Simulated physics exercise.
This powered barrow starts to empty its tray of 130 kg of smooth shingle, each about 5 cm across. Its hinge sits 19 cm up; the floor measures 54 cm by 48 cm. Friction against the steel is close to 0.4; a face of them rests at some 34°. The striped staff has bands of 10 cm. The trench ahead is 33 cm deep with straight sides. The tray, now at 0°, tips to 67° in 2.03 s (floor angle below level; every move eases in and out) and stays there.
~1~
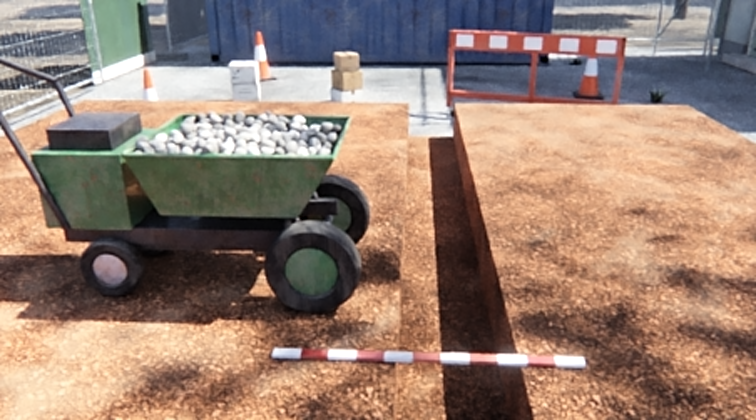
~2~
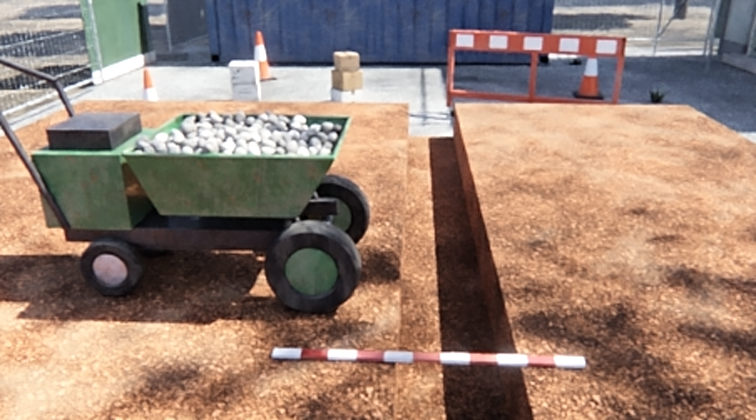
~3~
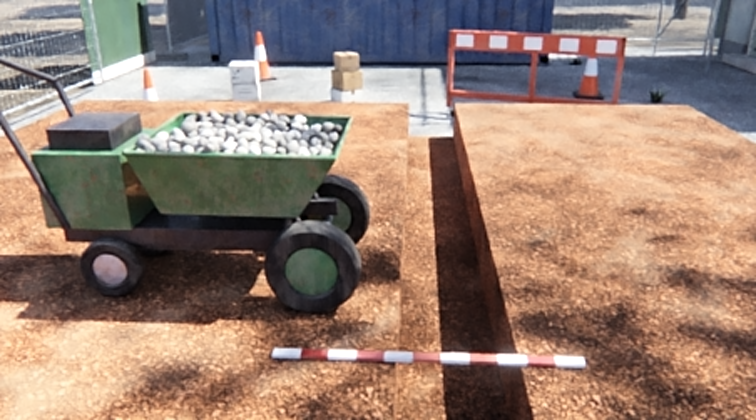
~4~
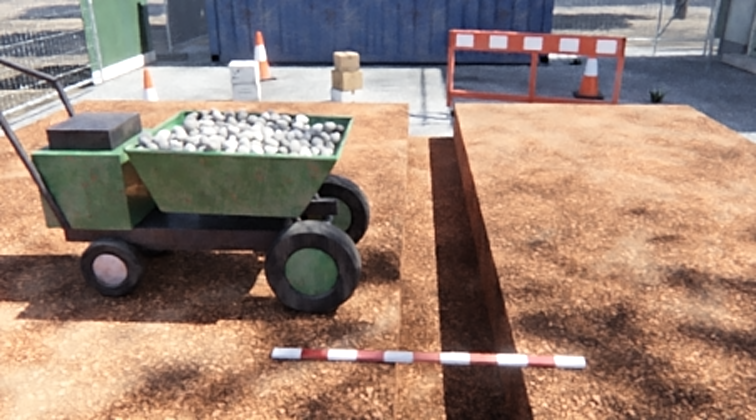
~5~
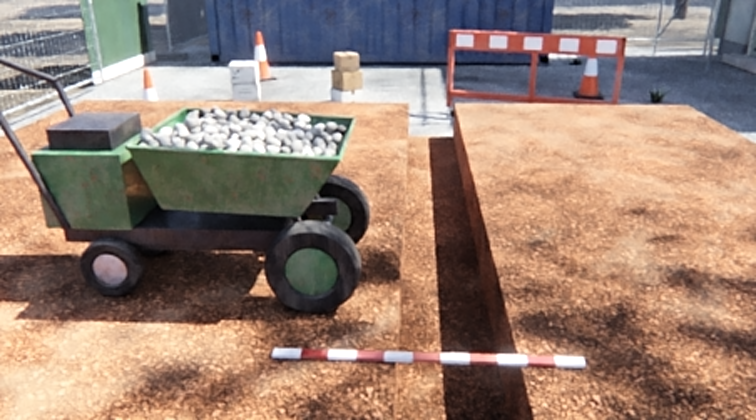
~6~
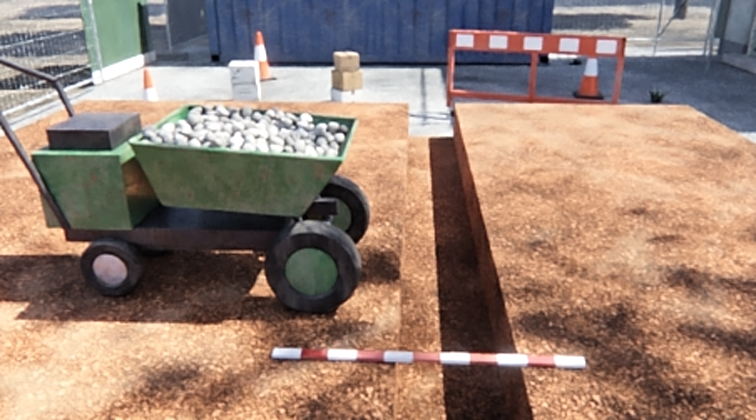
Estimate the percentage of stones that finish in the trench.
Roughly 90 per cent ends in the trench.
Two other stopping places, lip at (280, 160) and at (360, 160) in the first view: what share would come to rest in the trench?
Near 100 per cent from the first place, 70 from the second.
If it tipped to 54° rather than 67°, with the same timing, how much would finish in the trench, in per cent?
It would be near 55 per cent.
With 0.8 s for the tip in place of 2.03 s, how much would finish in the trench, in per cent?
It would be near 70 per cent.
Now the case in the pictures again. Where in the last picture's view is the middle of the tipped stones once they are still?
Around (461, 329).
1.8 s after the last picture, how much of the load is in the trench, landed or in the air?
About 50 per cent by then.
Then, 1.2 s after the last picture the floor is at 56°, 96 % in the tray, 4 % in the trench; the foremost stones are at (458, 228).
Then, 1.8 s after the last picture the floor is at 67°, 42 % in the tray, 49 % in the trench, 8 % past the trench; the foremost stones are at (593, 282).
Then, 2.2 s after the last picture the floor is at 67°, 25 % in the tray, 65 % in the trench, 10 % past the trench; the foremost stones are at (644, 290).
Then, 4.1 s after the last picture the floor is at 67°, 0 % in the tray, 90 % in the trench, 10 % past the trench; the foremost stones are at (656, 289).
